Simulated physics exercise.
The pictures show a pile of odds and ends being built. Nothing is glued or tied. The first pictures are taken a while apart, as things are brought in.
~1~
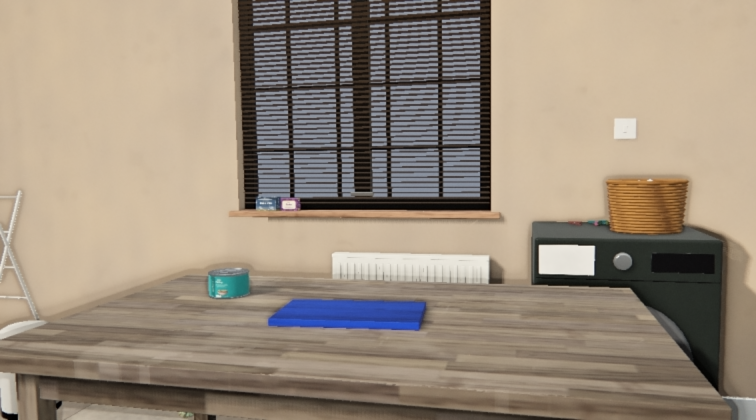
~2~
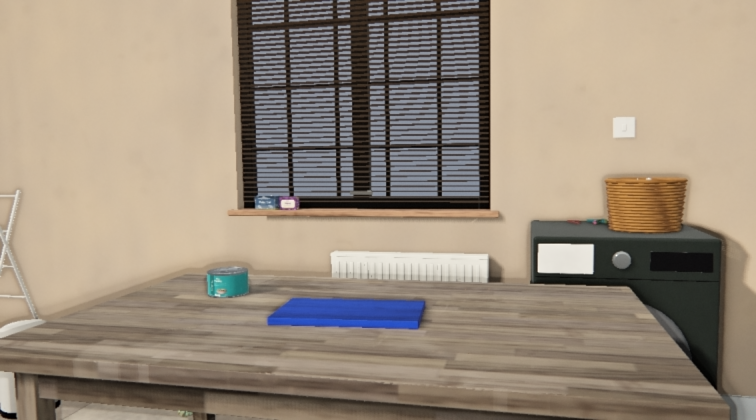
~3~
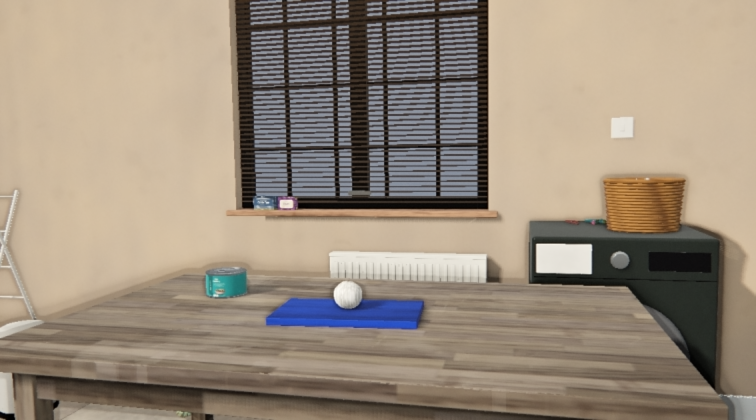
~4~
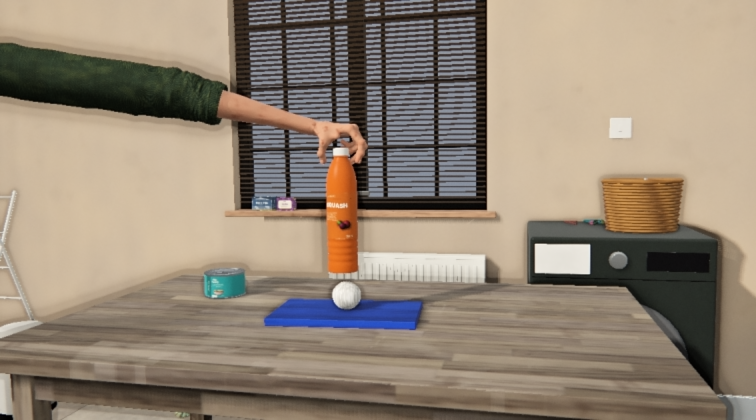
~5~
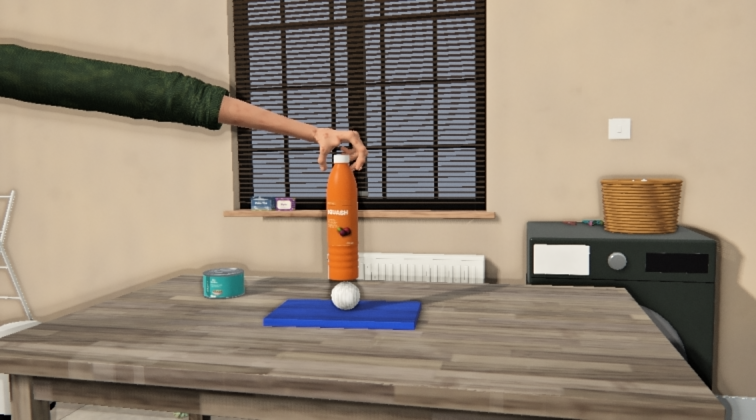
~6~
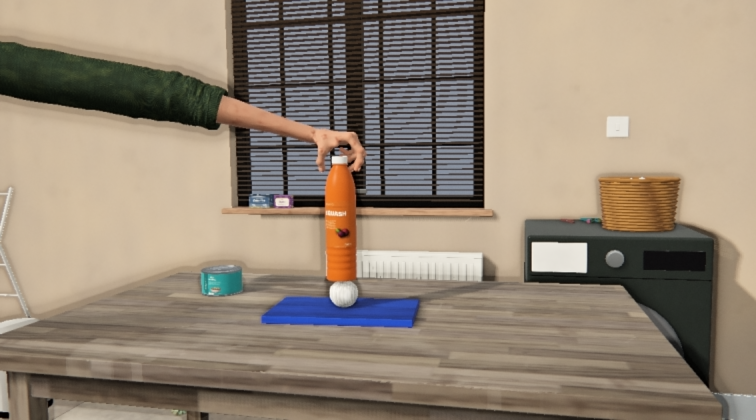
At the start, a blue board lies on a wooden table beside a turquoise tub, and then a round white onion appears on the board. A hand reaches in from the left, holding an orange bottle upright above the onion, and lowers it slightly until it rests on top, still in its grip.
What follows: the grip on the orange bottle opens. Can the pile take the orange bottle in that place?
Outcome: The pile loses its balance.
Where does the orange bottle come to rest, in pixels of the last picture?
At about (239, 297).
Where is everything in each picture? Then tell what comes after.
The last thing is not in view yet; blue board (351, 314), in the first picture.
The last thing is not in view yet; turquoise tub (228, 282), in the second picture.
The last thing is not in view yet; white onion (348, 295), in the third picture.
Still above its spot; orange bottle (342, 210); blue board (347, 313), in the fourth picture.
Still above its spot; orange bottle (343, 217); turquoise tub (224, 283), in the fifth picture.
In place under the hand; orange bottle (341, 218); white onion (344, 293), in the sixth picture.
Then, 0.60 s later than the last frame, orange bottle tilted by 32° near (313, 226).
Then, 0.80 s later than the last frame, orange bottle now fallen.
Then, 0.90 s later than the last frame, things are still on the move.
Then, 1.60 s later than the last frame, nothing new.
When it is over, fallen, orange bottle; the other 3 as before. End places, in pixels of the last picture, orange bottle near (239, 296). The pile comes apart.
